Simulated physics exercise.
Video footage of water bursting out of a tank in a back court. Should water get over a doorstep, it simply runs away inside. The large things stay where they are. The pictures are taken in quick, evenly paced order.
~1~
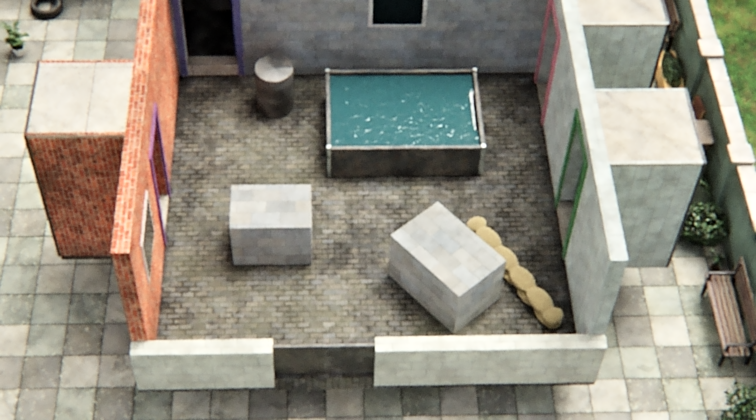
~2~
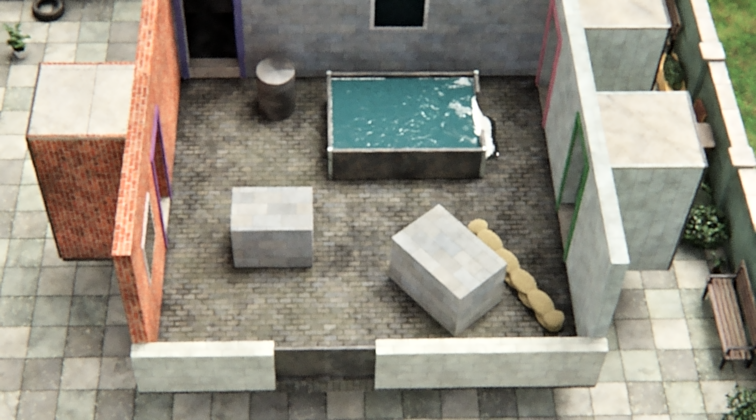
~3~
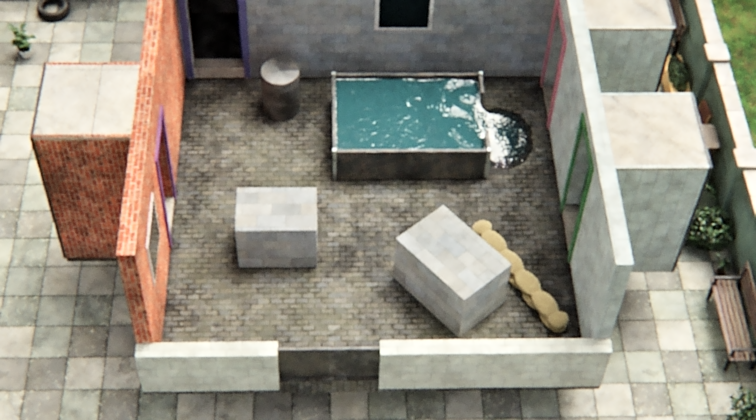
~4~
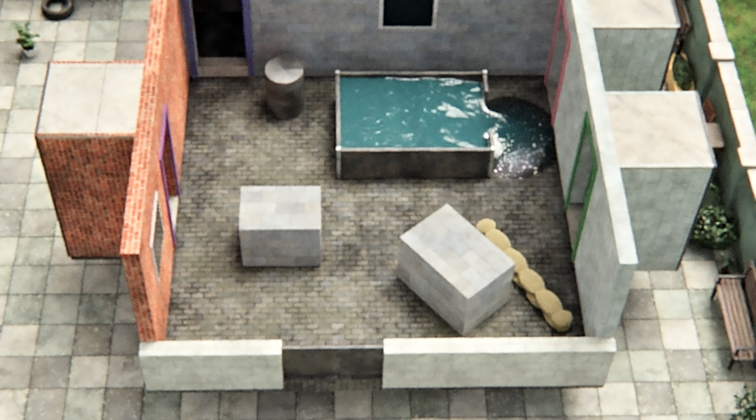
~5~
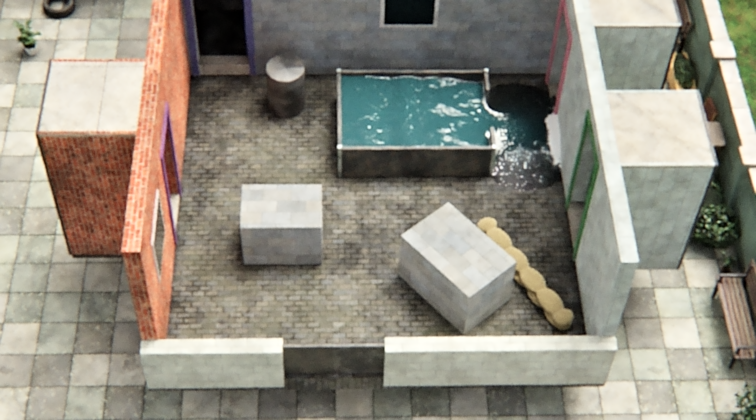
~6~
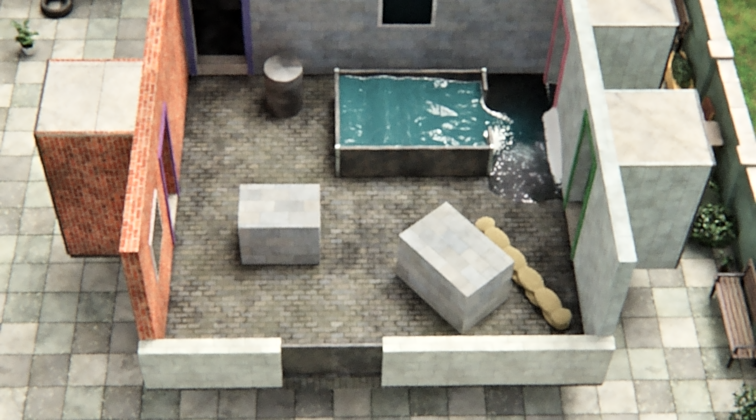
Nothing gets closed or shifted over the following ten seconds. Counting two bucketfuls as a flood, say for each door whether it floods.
Door by door: Purple door - not flooded; pink door - flooded; green door - not flooded; blue door - not flooded.
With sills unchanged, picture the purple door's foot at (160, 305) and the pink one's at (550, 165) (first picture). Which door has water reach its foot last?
That would be the purple-painted one.
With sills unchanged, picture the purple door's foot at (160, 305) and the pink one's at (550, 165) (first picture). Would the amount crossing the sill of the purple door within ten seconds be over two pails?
The purple one does not overflow.
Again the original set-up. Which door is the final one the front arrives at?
That would be the one in purple.
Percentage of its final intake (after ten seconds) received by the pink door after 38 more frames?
It comes to around 80 percent of the ten-second total.
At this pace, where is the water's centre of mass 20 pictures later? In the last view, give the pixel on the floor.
At roughly (444, 156).
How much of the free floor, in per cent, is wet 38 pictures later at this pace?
That comes to about 55 per cent.
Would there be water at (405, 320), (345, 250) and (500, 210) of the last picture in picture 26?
In turn, the points end up high and dry, high and dry and soaked.
A moment on, water covers 10 % of the floor; the purple door not reached, the pink door far over two buckets in, the green door wet at the sill, nothing in, the blue door not reached.
Next, water covers 20 % of the floor; the purple door not reached, the pink door far over two buckets in, the green door wet at the sill, nothing in, the blue door not reached.
Then, water covers 30 % of the floor; the purple door not reached, the pink door far over two buckets in, the green door wet at the sill, nothing in, the blue door not reached.
Later, water covers 55 % of the floor; the purple door not reached, the pink door far over two buckets in, the green door wet at the sill, nothing in, the blue door wet at the sill, nothing in.
In the end, water covers 90 % of the floor; the purple door under two buckets in, the pink door far over two buckets in, the green door wet at the sill, nothing in, the blue door wet at the sill, nothing in.
